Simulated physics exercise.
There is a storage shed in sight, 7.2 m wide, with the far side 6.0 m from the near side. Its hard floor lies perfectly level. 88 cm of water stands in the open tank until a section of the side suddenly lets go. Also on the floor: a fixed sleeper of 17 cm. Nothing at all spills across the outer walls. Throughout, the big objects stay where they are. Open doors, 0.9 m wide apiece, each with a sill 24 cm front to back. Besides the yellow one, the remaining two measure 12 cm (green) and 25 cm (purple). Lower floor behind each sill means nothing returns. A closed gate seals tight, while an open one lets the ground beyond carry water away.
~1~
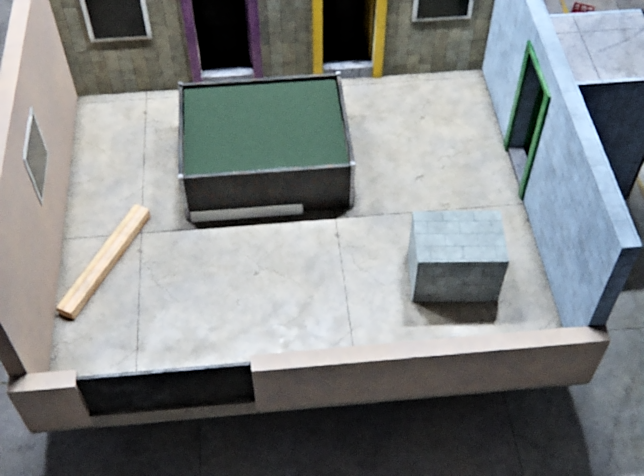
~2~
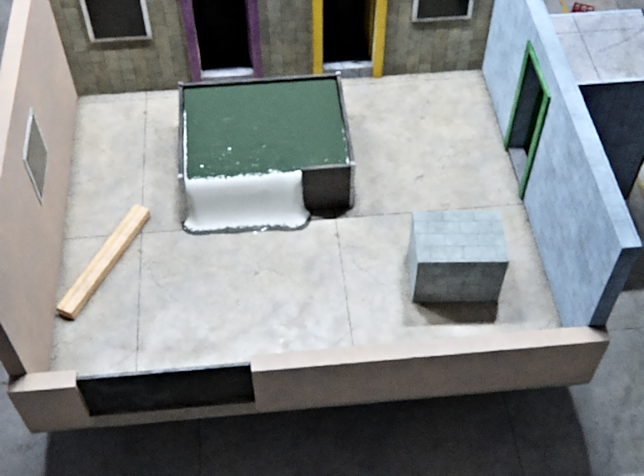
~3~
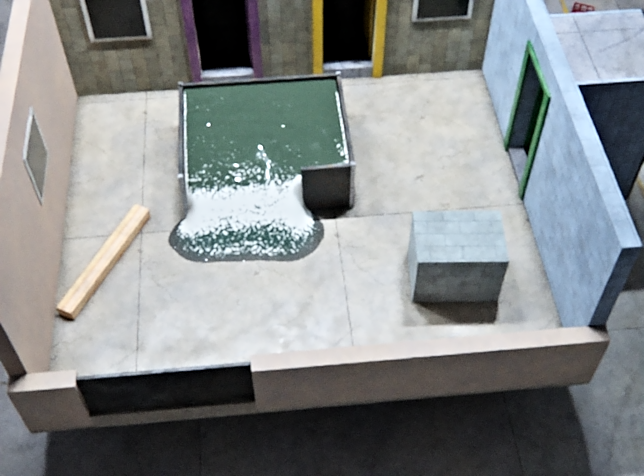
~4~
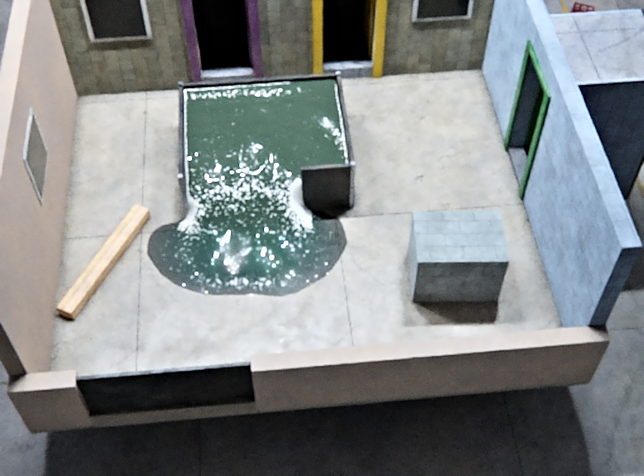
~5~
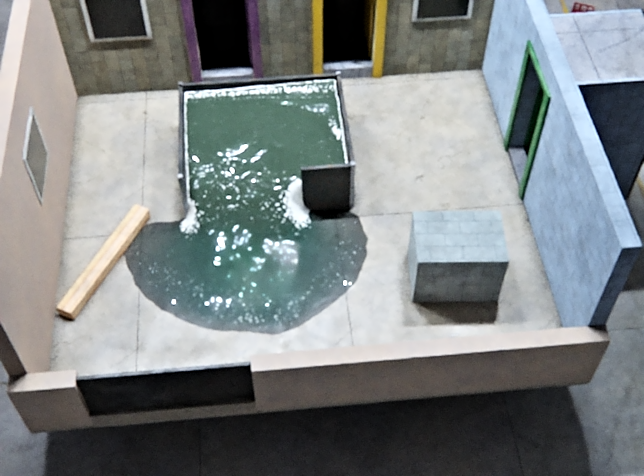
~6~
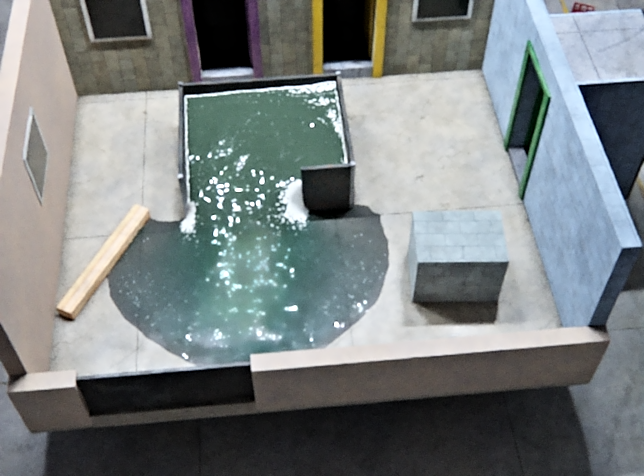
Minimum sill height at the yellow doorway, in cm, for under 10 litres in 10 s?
Around 12.5 cm.
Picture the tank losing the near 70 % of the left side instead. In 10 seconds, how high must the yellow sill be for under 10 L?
I'd say close to 9.5 cm.
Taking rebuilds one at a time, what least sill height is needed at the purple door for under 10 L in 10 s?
Purple door, minimum about 12.0 cm.
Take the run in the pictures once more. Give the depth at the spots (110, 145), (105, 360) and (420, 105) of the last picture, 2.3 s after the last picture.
Roughly 0, then 34, then 0 cm.
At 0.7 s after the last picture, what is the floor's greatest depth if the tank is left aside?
It gets to close to 51 centimetres there.
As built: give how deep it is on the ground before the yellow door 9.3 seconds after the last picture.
Depth: Near 15.0 cm.
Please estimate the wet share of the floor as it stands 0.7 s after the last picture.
Approximately 35 % of it.
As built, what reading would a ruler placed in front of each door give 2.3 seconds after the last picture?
The green door has 0 cm, the yellow door 0 cm and the purple door 0 cm.
Then, 0.7 s after the last picture water covers 35 % of the floor, deepest (51 cm) near (221, 377); it has not reached the yellow door.
Then, 2.3 s after the last picture water covers 50 % of the floor, deepest (47 cm) near (54, 324); it has not reached the yellow door.
Then, 9.3 s after the last picture water covers 95 % of the floor, deepest (18 cm) near (443, 148); 15 cm at the yellow door, 0 litres in over its 24 cm sill.
At the yellow door as built, the water peaked near 15 cm, 8.5 s after the last picture.
With a sill of 11 cm, 24 litres would have come in within the 10 s; with 14.5 cm, 2 litres. So under 10 litres takes about 12.5 cm.
